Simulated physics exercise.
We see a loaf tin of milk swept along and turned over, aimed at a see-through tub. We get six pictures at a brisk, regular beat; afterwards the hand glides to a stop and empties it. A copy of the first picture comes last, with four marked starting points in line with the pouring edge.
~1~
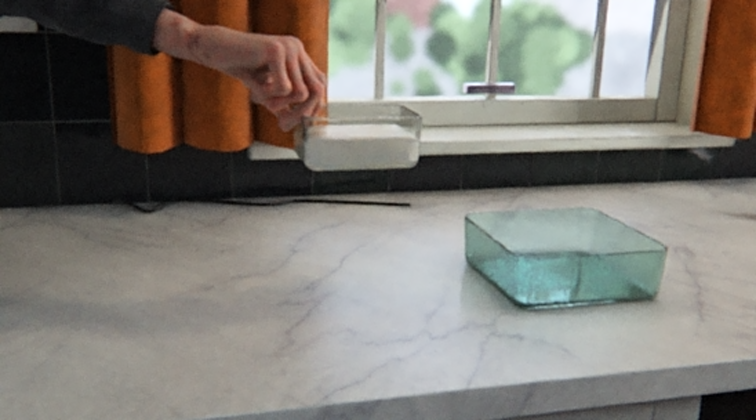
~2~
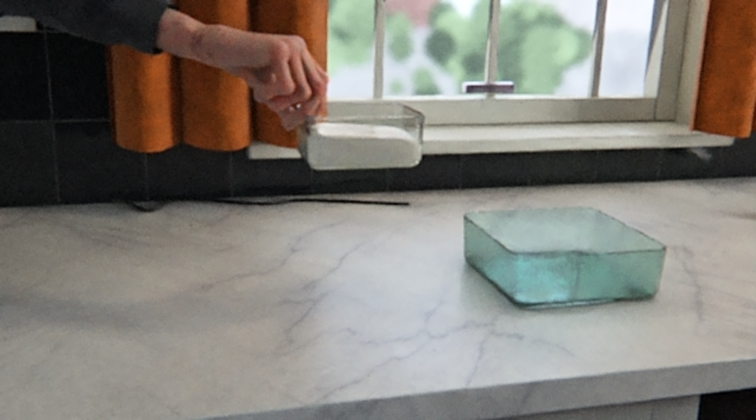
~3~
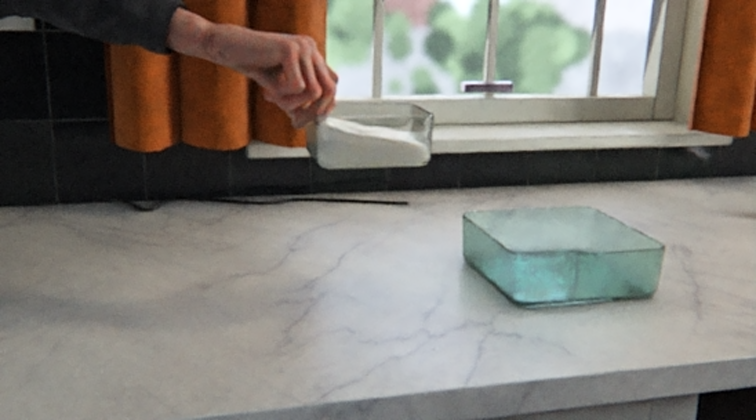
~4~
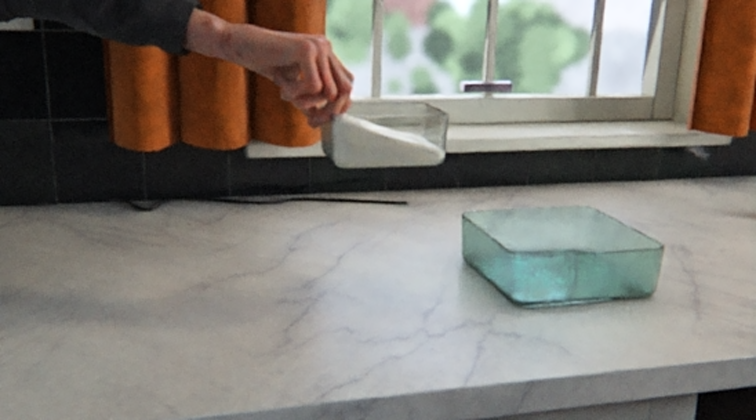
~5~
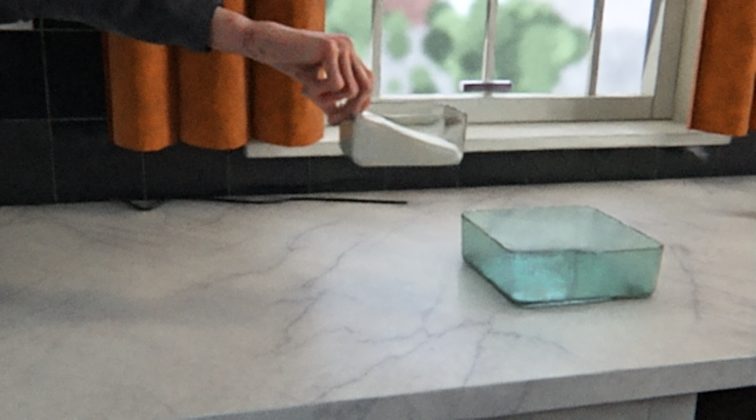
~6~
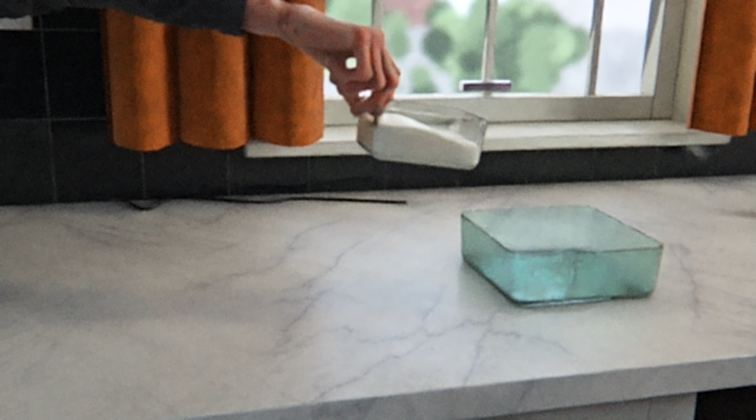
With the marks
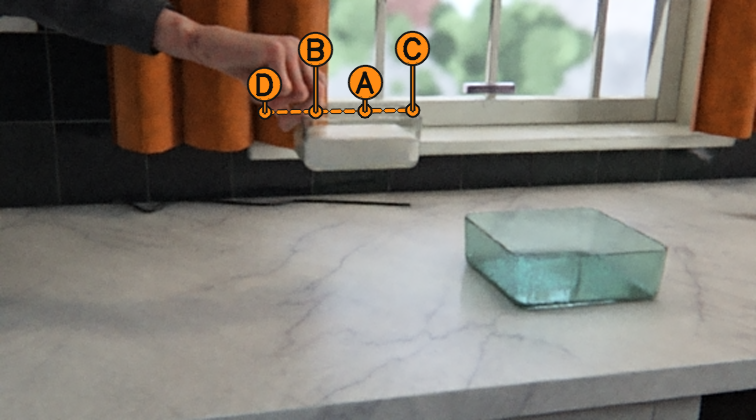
A hand reaching in from the upper left, in a dark sleeve, holds a small clear rectangular container of white milk above a pale, grey-veined marble counter, seen from slightly above. A see-through teal tub sits on the right, before a white-framed window, orange curtains and dark tiles. The hand carries the container steadily rightward, the milk slopes and shifts inside, and the container tilts slightly, while the camera stays practically still.
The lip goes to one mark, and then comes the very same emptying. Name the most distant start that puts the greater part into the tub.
Take A.
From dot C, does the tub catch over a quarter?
Yes, clearly.
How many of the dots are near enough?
Two.
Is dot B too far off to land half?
Yes, that goes wrong.
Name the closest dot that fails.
It is B.
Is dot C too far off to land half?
No, not at all.
On the marked copy, A at (365, 110); B at (315, 111); C at (412, 110); D at (264, 112).
If A is chosen, about 65 % lands in the tub, 27 % falls short and 8 % goes beside or beyond.
If B is chosen, about 27 % lands in the tub, 69 % falls short and 4 % goes beside or beyond.
If C is chosen, about 76 % lands in the tub, 8 % falls short and 16 % goes beside or beyond.
If D is chosen, about 0 % lands in the tub, 100 % falls short.
